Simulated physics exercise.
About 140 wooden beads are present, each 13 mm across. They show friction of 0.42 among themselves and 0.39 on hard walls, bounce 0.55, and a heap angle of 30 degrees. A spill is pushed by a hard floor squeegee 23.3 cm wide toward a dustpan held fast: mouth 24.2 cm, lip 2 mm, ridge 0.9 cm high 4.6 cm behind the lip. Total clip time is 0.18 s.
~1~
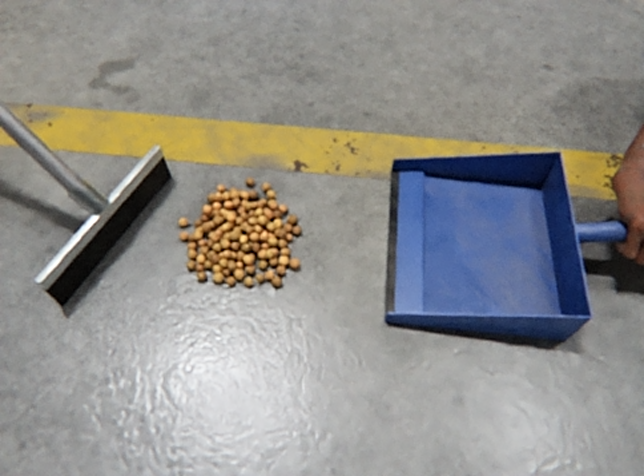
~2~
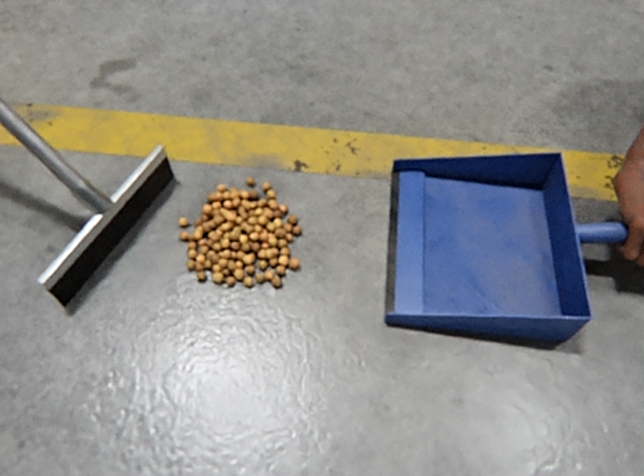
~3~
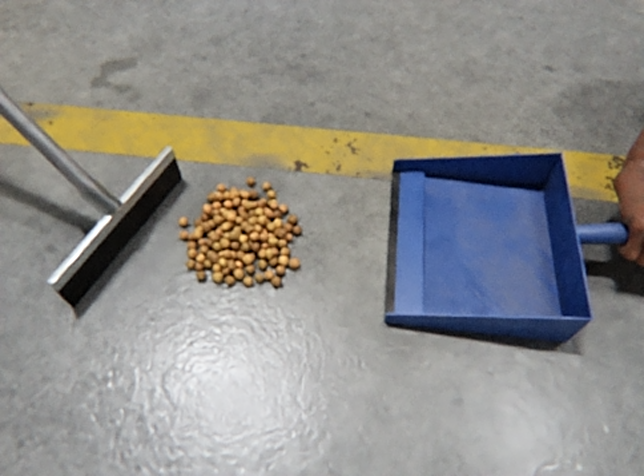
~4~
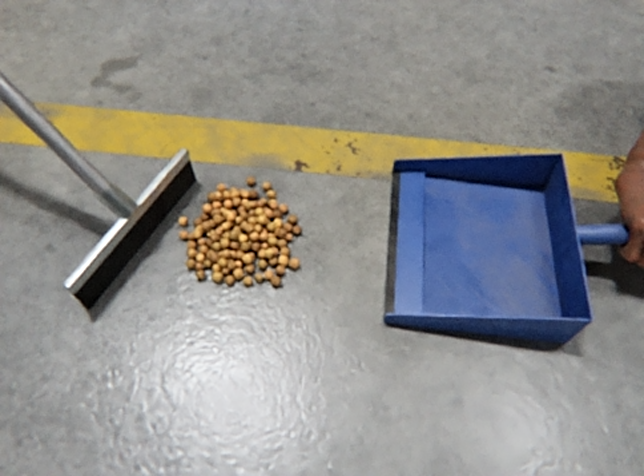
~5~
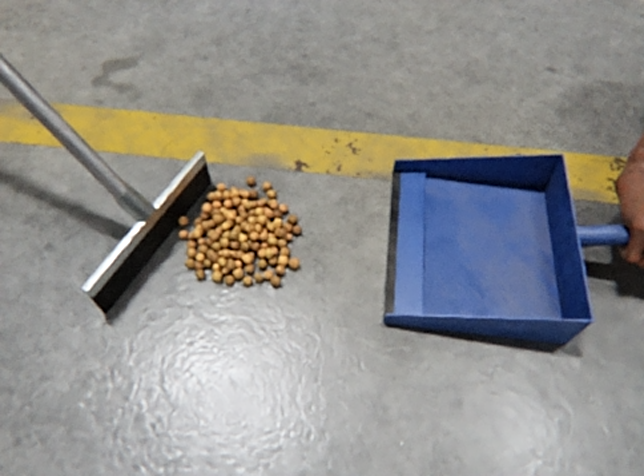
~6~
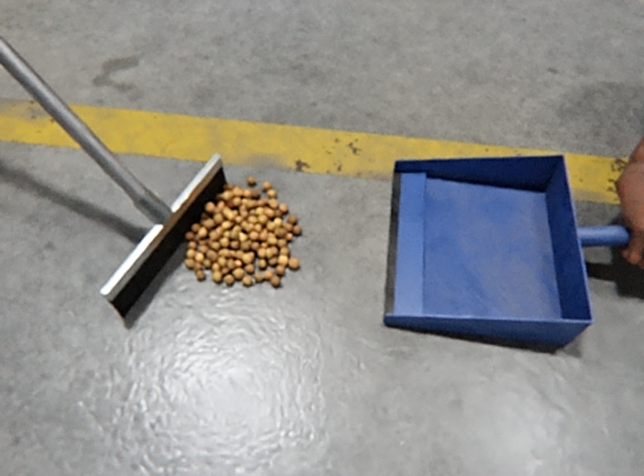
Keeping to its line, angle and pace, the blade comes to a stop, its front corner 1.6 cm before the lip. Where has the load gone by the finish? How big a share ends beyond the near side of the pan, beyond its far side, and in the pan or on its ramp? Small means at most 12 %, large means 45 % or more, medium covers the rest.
Shares: Near side - medium; far side - small; pan - medium.
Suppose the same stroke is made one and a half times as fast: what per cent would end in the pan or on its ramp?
Near 40 %.
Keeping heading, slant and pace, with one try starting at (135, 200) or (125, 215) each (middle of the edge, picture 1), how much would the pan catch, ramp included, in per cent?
Around 25 percent, then around 30 percent.
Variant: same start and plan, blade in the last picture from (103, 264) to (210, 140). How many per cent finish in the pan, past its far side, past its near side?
Per cent by place - pan 5, far side 5, near side 10.
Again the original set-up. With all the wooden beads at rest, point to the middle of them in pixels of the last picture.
Roughly pixel (391, 285).
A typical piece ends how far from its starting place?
Roughly 22 centimetres.
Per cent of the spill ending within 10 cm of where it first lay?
0 %.
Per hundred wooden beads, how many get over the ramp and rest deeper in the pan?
Roughly 10 percent.
Then, 0.17 s after the last picture, middle of the blade 16 cm from the lip; 0 % over the lip, far side 0 %, near side 10 %.
Then, 0.28 s after the last picture, middle of the blade 9 cm from the lip; 0 % over the lip, far side 0 %, near side 25 %.
Then, 0.53 s after the last picture, middle of the blade 6 cm from the lip; 35 % over the lip, far side 0 %, near side 30 %.
In the end, near side 30 %, far side 0 %, pan 30 %, in front of the lip or behind the blade 40 %.
